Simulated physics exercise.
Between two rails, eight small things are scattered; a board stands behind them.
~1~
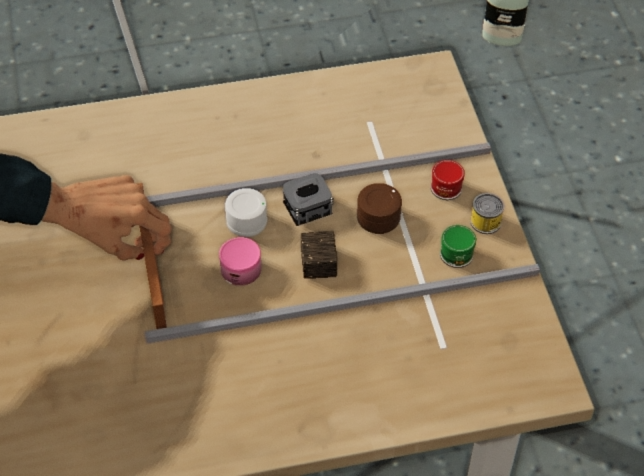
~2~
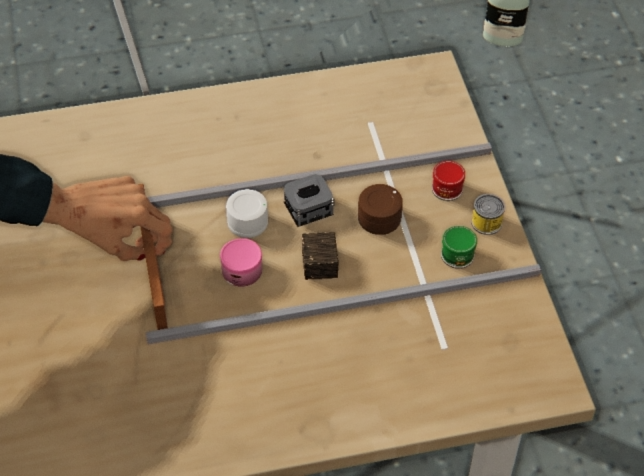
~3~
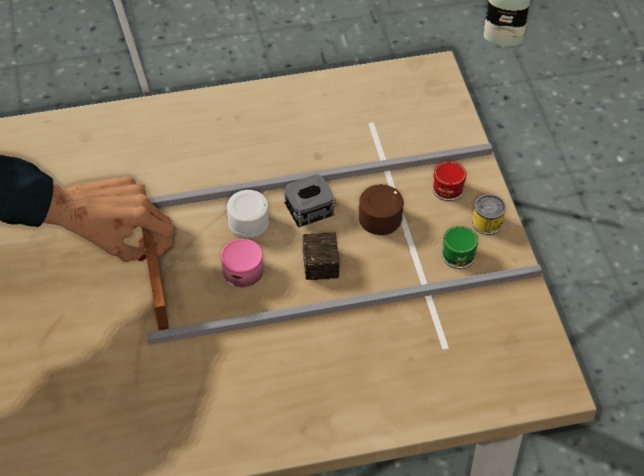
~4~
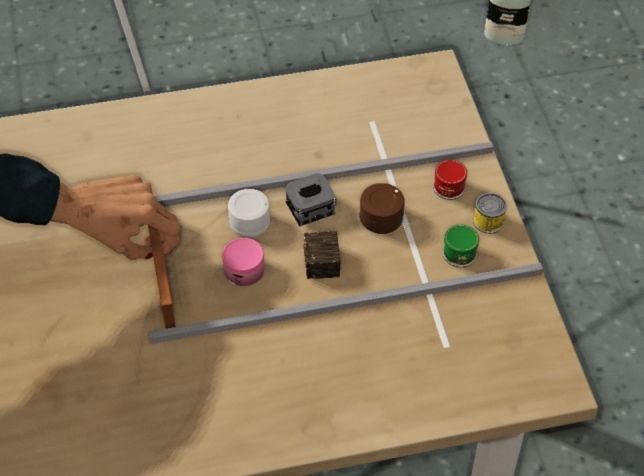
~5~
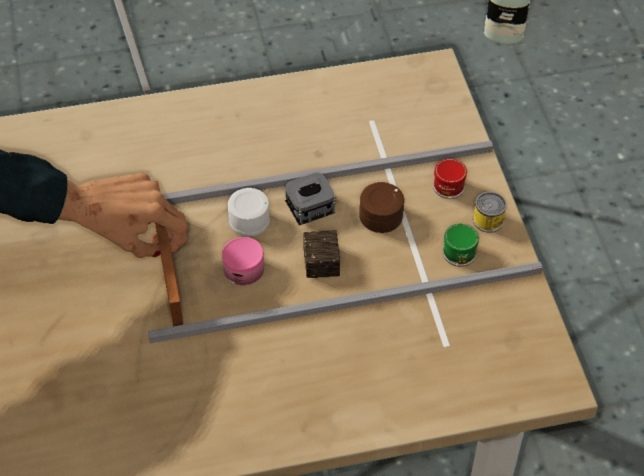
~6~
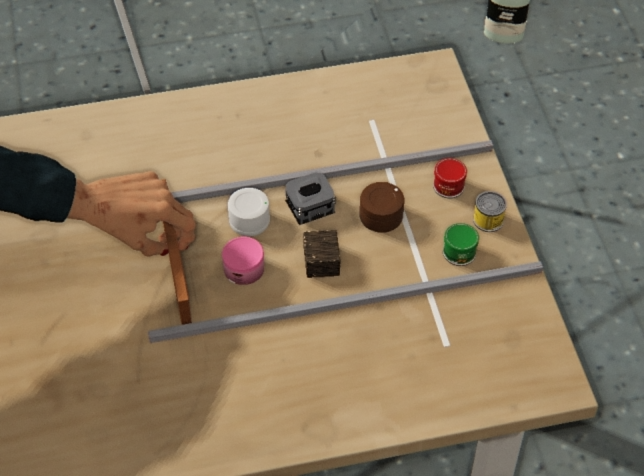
A light wooden table on a grey tiled floor is seen from above at an angle, with a bottle at the top right. Between two grey rails lie a white lid, pink tub, grey case, black block and brown round piece, with red, yellow and green tins right of a white tape line. A dark-sleeved hand holds a brown board at the left, still at first, then slides it slightly right, as the view barely shifts.
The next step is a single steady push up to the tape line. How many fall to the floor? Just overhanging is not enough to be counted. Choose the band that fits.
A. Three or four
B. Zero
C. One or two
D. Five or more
Zero.
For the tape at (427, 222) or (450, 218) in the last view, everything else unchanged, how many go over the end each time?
It would be 1 and 1.
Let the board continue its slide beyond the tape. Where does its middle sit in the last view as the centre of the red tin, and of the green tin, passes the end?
For the red tin, about (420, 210); for the green tin, about (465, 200).
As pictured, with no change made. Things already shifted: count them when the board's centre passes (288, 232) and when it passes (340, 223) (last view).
4 and 5.
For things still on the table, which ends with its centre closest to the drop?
The red tin is foremost.
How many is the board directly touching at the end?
My count gives 3.
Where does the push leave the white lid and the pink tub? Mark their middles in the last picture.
Middles: Around (415, 182) and around (431, 229).
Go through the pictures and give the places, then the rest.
Yellow tin (487, 214); red tin (447, 180); green tin (458, 247); board (149, 255); tape (404, 227), in the first picture.
Red tin (448, 181); pink tub (242, 263), in the second picture.
Green tin (460, 247); white lid (248, 214), in the third picture.
Yellow tin (490, 213); grey case (310, 199), in the fourth picture.
Red tin (450, 179); black block (322, 254), in the fifth picture.
Yellow tin (490, 212); red tin (450, 179); green tin (461, 245); board (173, 251); tape (407, 225), in the sixth picture.
Early on, none off yet; yellow tin at rest near (490, 212); red tin at rest near (450, 179); green tin at rest near (461, 245).
A while later, none off yet; yellow tin at rest near (490, 212); red tin moving near (455, 178); green tin at rest near (461, 245).
Finally, the number that fall off is zero.
